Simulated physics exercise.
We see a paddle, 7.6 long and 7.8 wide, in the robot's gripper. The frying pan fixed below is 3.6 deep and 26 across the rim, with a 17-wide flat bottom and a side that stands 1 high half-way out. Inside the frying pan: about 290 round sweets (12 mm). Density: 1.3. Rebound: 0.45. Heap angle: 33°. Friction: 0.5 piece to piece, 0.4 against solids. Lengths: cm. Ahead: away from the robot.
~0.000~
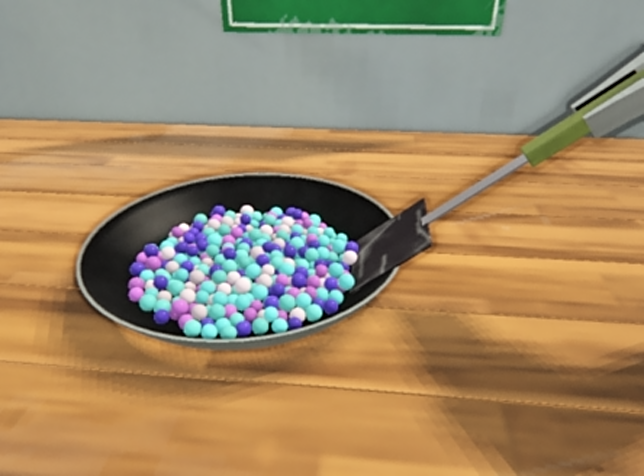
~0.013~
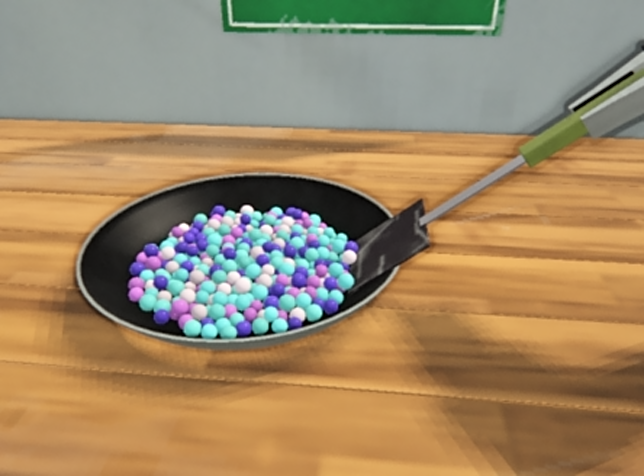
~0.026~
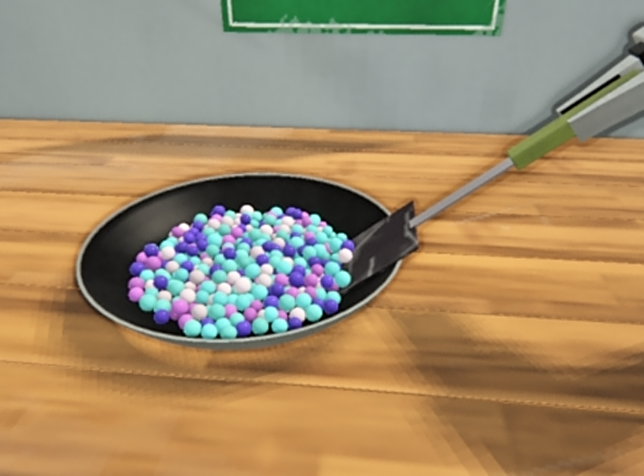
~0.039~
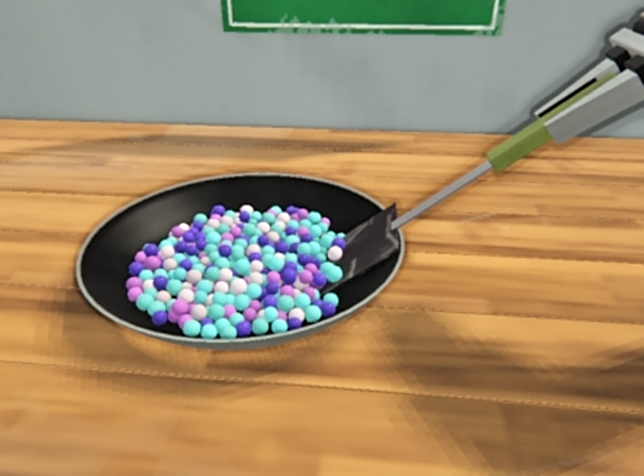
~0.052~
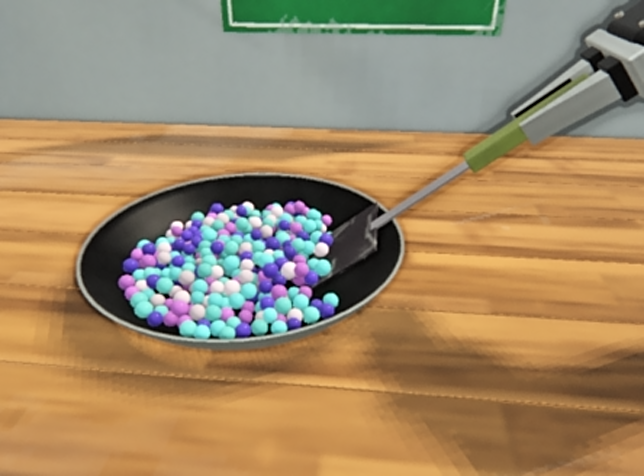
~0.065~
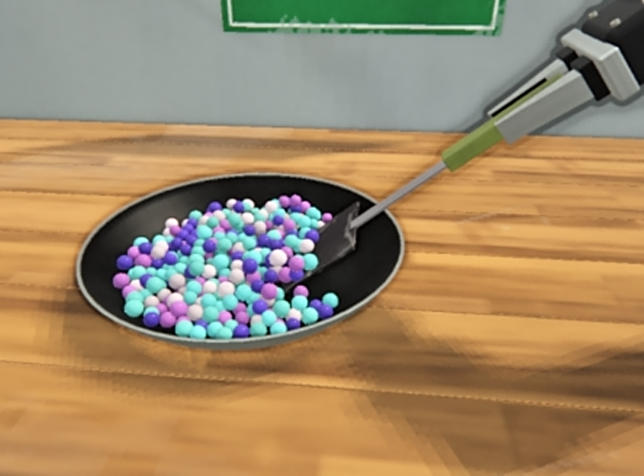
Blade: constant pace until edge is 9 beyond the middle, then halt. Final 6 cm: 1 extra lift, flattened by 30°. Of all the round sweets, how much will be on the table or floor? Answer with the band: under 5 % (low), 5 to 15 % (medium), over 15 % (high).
High, over 15 %.
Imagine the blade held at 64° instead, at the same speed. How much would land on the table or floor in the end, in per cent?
Estimate for that slope: Some 30 per cent.
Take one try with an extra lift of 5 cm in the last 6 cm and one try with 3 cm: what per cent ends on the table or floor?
Estimates, in order: 20 % then 25 %.
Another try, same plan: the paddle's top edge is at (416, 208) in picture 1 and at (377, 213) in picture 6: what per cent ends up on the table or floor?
Around 15 per cent finishes there.
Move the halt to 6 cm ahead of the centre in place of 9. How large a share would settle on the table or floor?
With that change, I'd expect about 15 per cent.
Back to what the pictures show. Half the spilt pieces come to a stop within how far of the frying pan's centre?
Roughly 24 cm from the middle.
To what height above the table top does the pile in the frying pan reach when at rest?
About 4.5 cm above the table.
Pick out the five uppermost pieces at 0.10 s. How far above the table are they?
Height: Approx. 6 cm.
After 0.10 s, sloping 40°, highest piece 7 above the table; 292 in the frying pan.
After 0.13 s, sloping 32°, highest piece 9 above the table; 291 in the frying pan, 1 on the blade or in flight.
After 0.34 s, sloping 10°, highest piece 5 above the table; 231 in the frying pan, 57 on the table or floor, 4 on the blade or in flight.
After 1.39 s, sloping 10°, highest piece 4 above the table; 230 in the frying pan, 62 on the table or floor.
In the end, 230 in the frying pan, 62 on the table or floor. That is 21 % on the table or floor.
